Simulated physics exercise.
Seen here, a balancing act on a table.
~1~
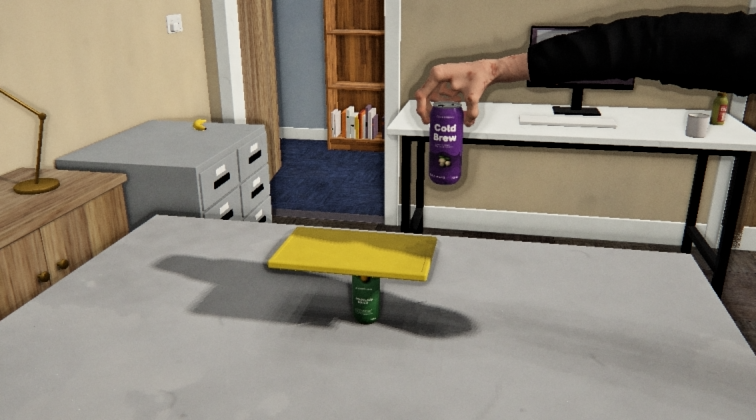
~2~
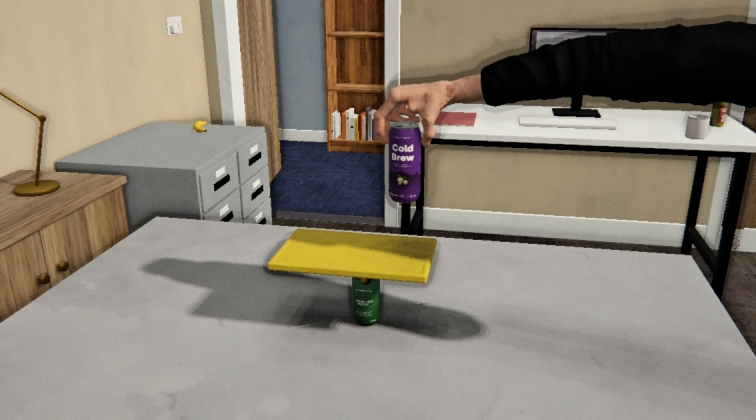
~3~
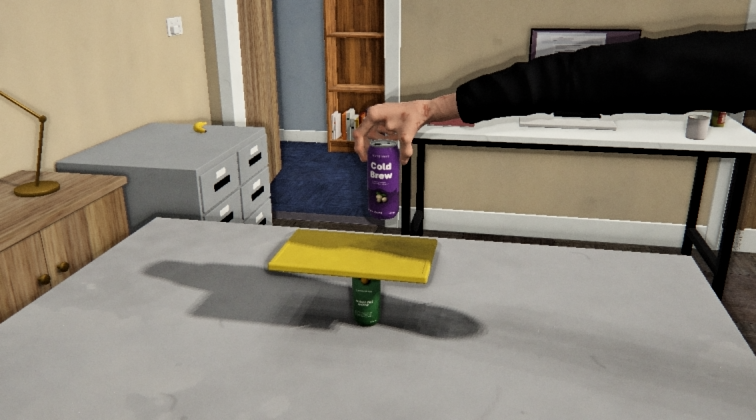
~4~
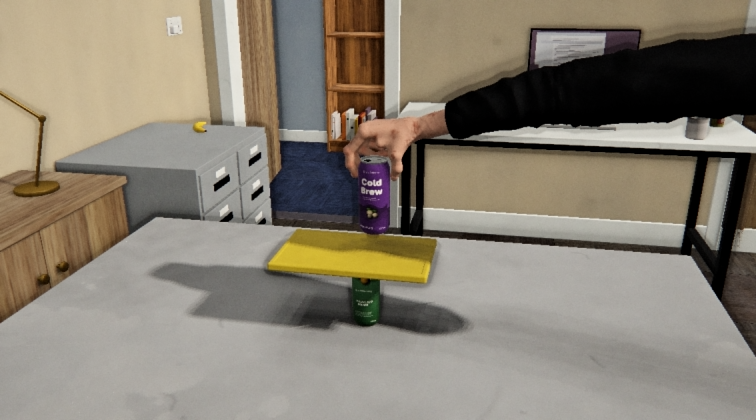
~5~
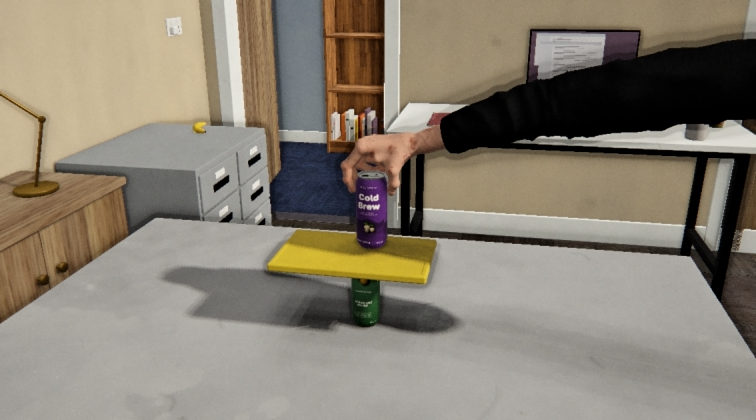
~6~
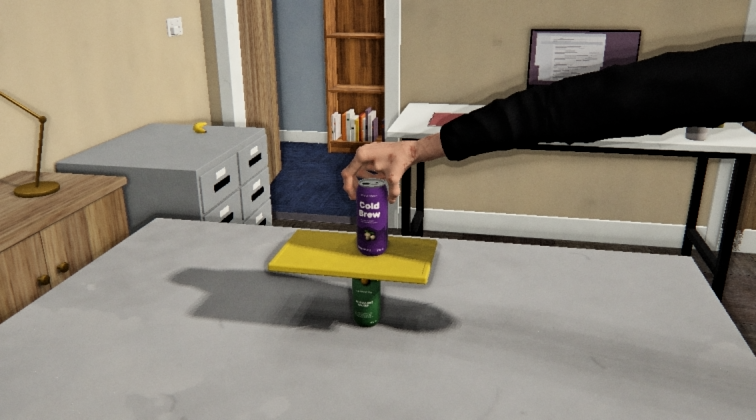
We see a yellow slab balanced on a green can on a gray table while a hand carries a purple cold brew can leftward and down, then lowers it onto the slab's top, still gripping it.
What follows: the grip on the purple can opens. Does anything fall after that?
It stays up.
Then, 0.90 s past the last view, nothing moves.
Then, 1.70 s past the last view, purple can resting near (372, 218).
Finally, all 3 still in place. Final places as the last picture's camera would see them, purple can near (372, 218). The stack keeps its balance.
